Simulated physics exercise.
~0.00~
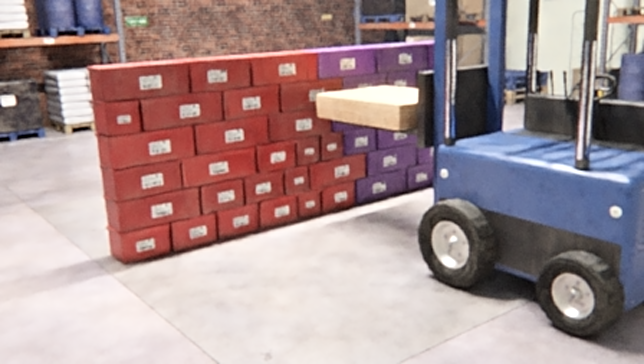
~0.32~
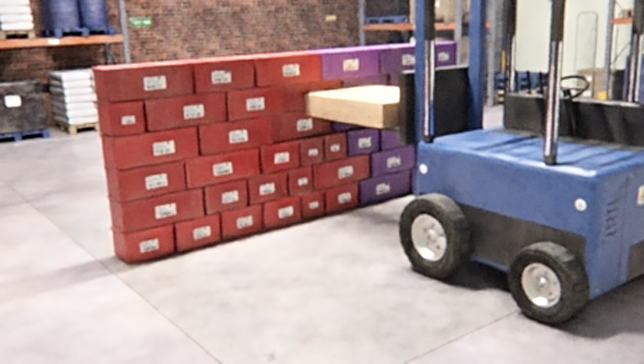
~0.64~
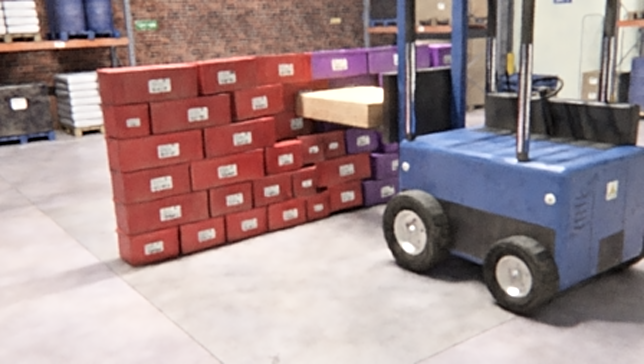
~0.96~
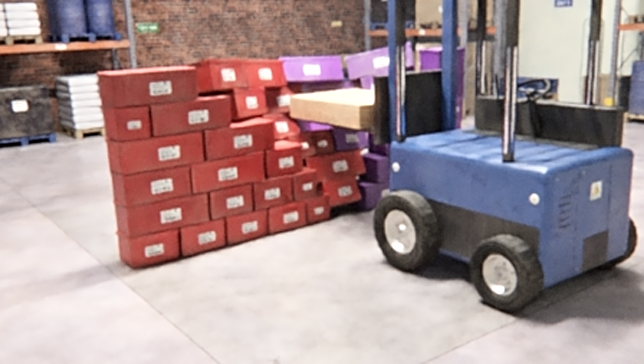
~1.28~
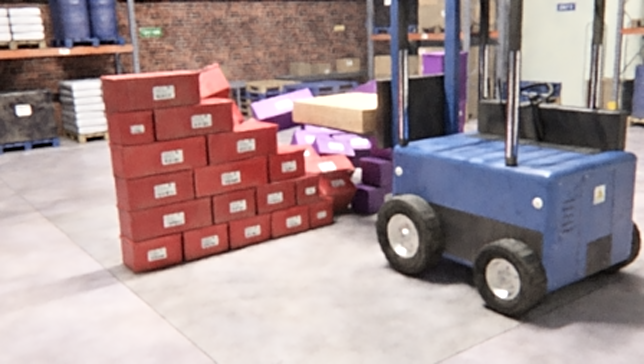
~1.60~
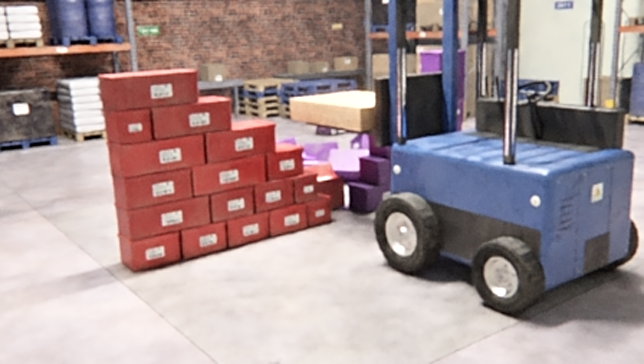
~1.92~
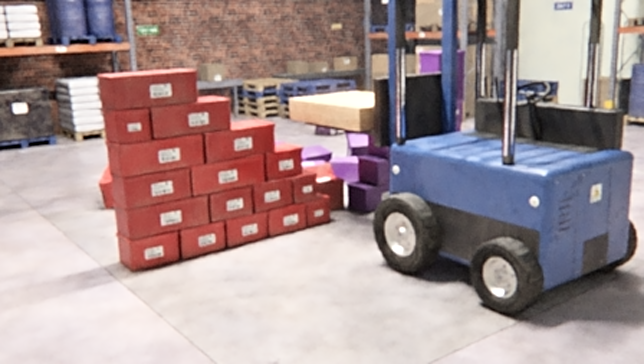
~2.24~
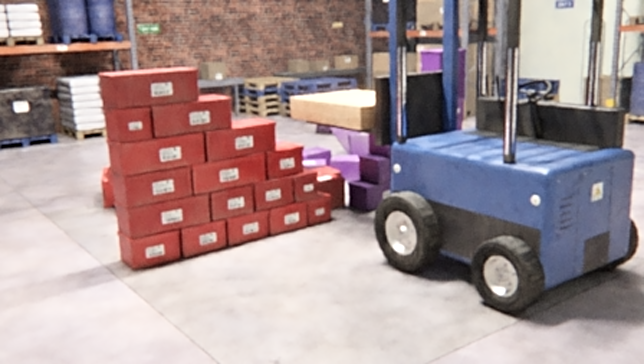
A blue forklift pushes a raised case into a box wall, toppling its upper middle section.
